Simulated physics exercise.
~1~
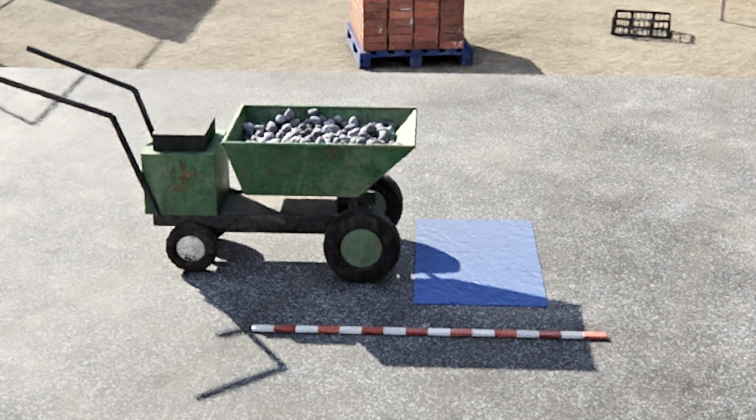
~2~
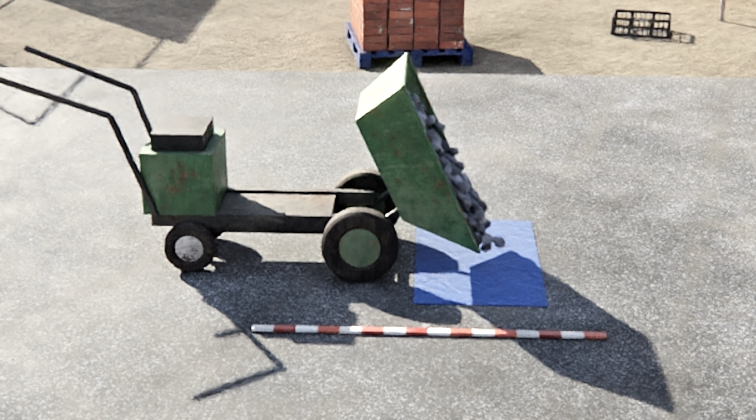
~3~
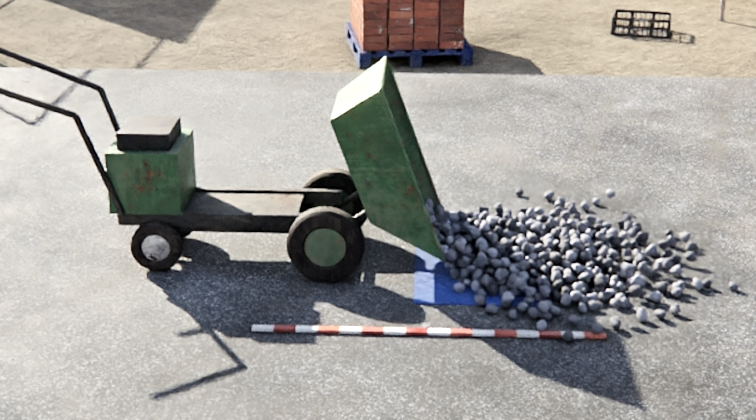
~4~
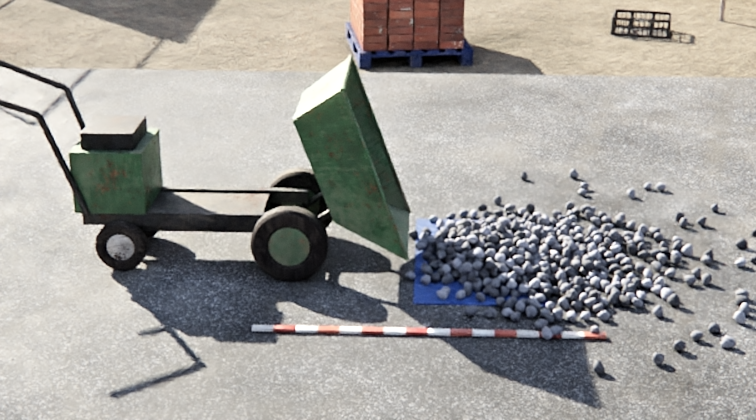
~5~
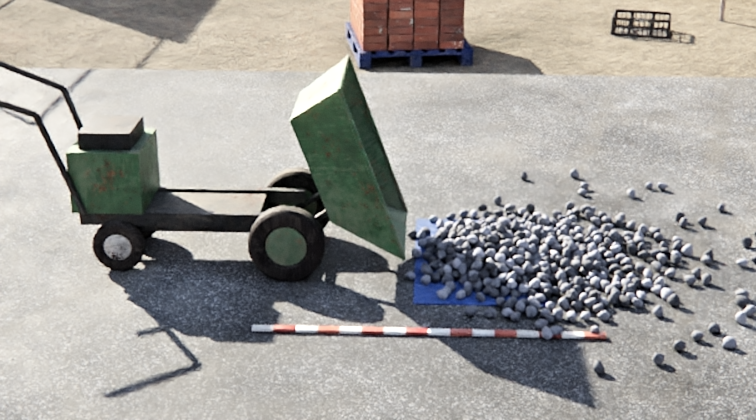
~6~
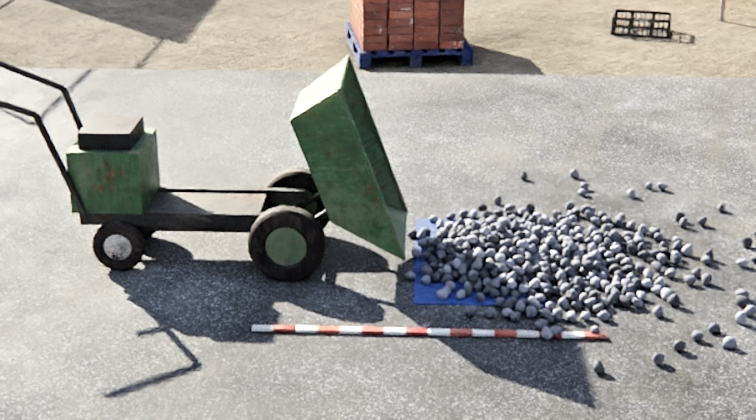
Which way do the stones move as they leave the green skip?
The stones move to the right, spilling out over the blue sheet and the paving beyond it.
On a paved yard, a green motor barrow tips grey stones partly onto a blue sheet.
